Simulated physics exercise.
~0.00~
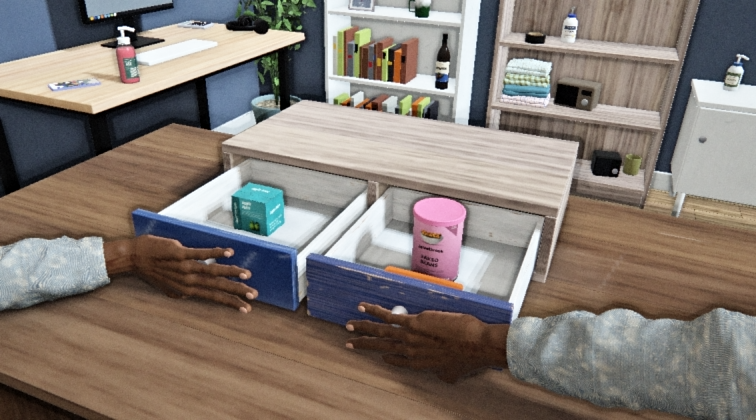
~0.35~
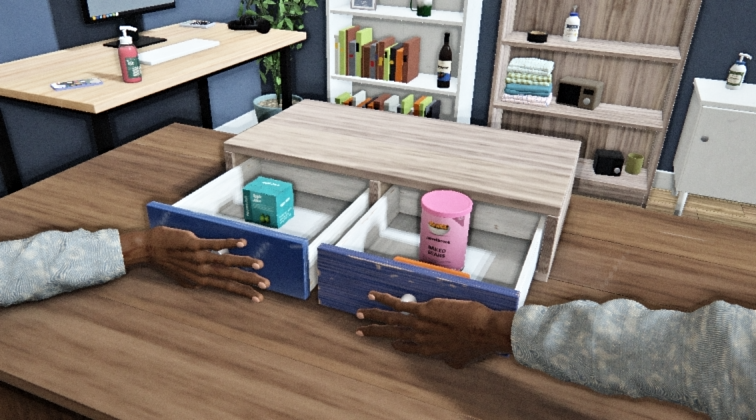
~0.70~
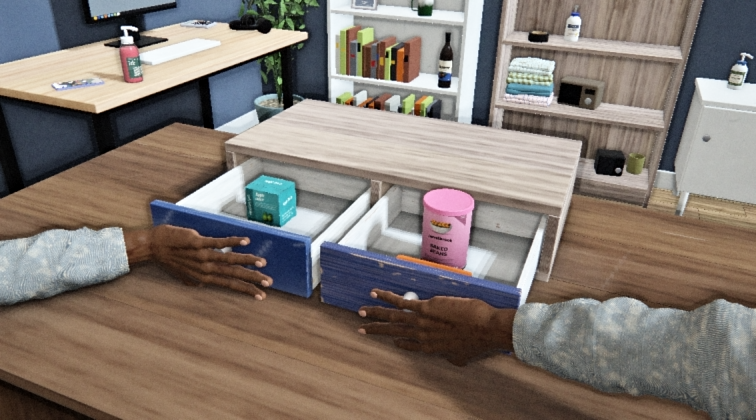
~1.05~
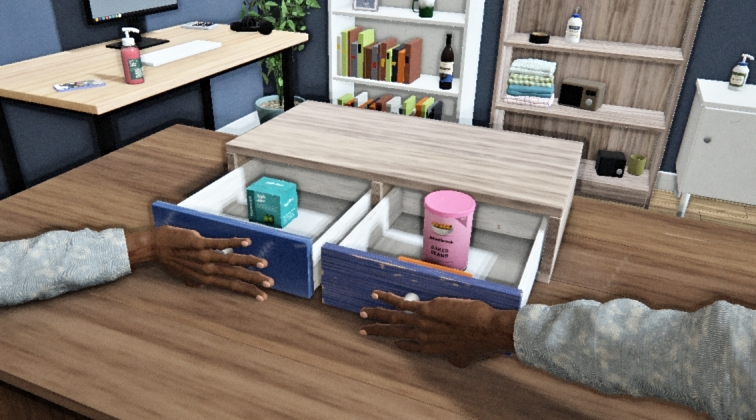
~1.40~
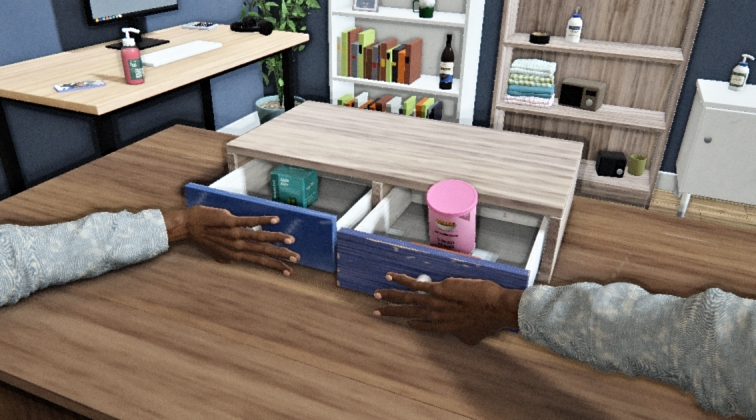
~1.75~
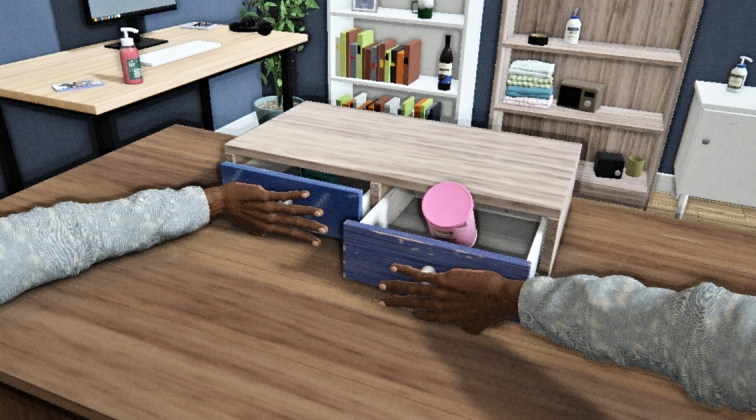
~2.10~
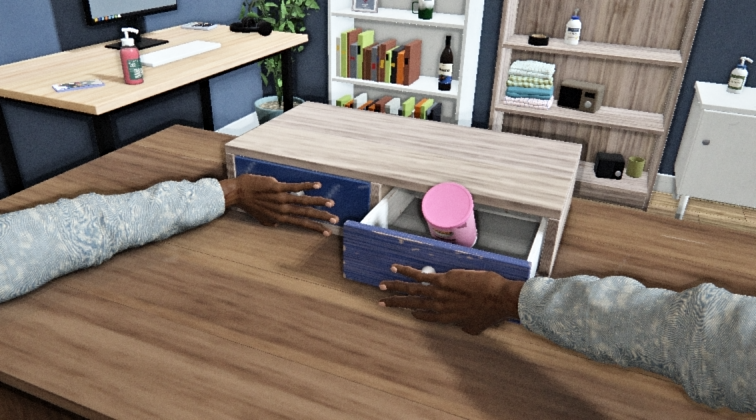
In the video, two hands push the blue-fronted drawers of a low wooden cabinet inward, one holding a turquoise carton, the other a pink pot and an orange case. The left drawer closes fully, while the right stays ajar with the pot leaning inside.
